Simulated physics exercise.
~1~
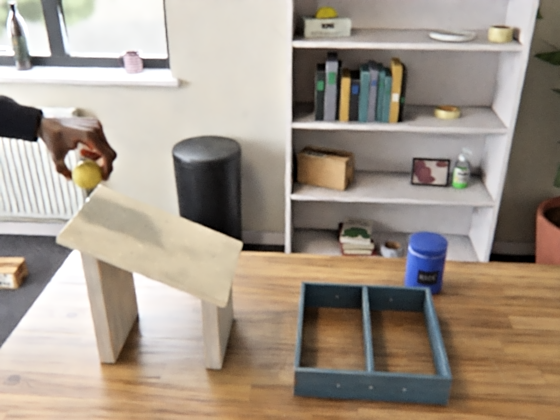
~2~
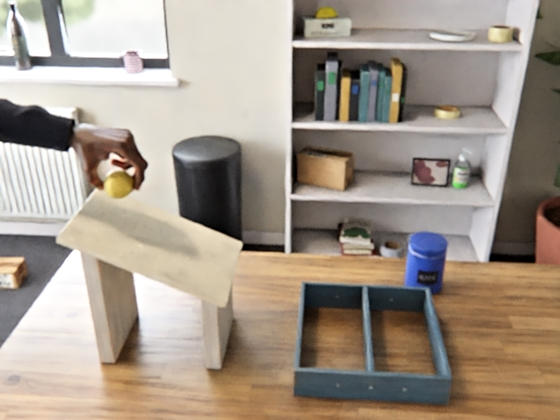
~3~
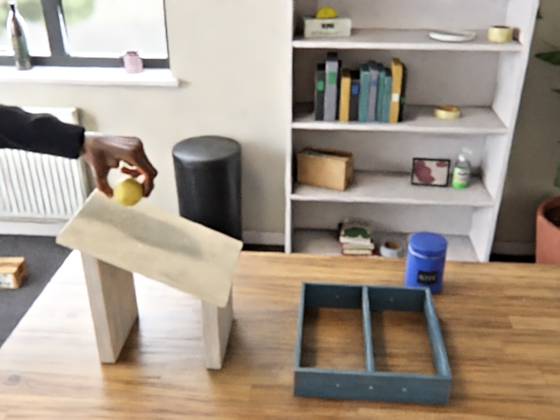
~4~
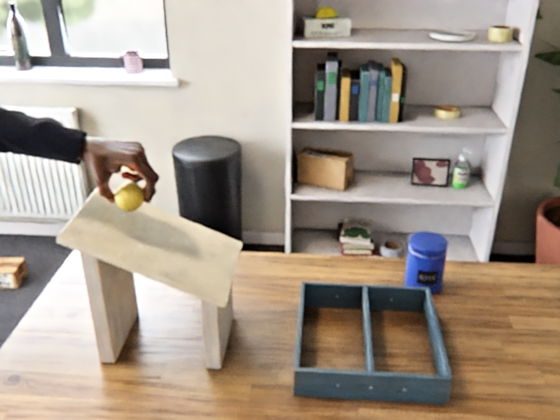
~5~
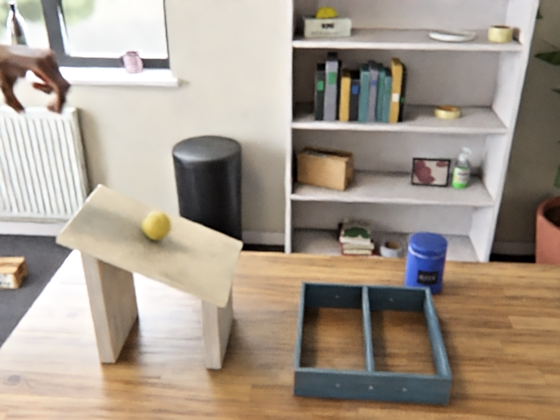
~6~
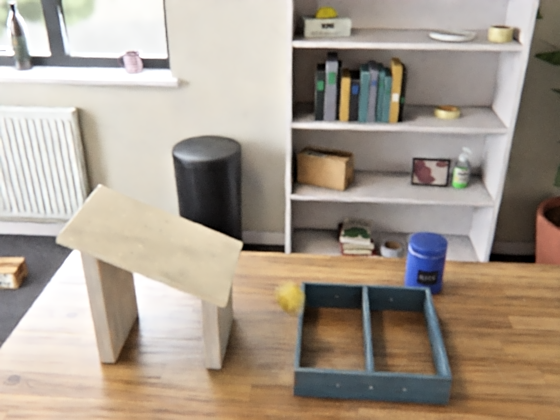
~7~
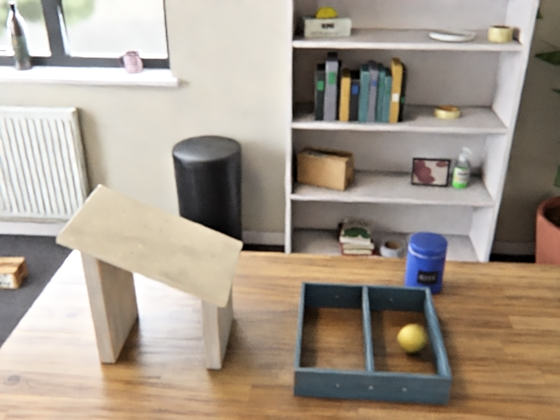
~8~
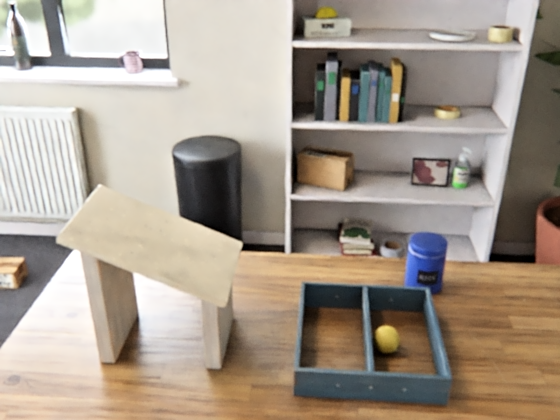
A yellow lemon, released by a hand, rolls down the board into the tray's farther bay.
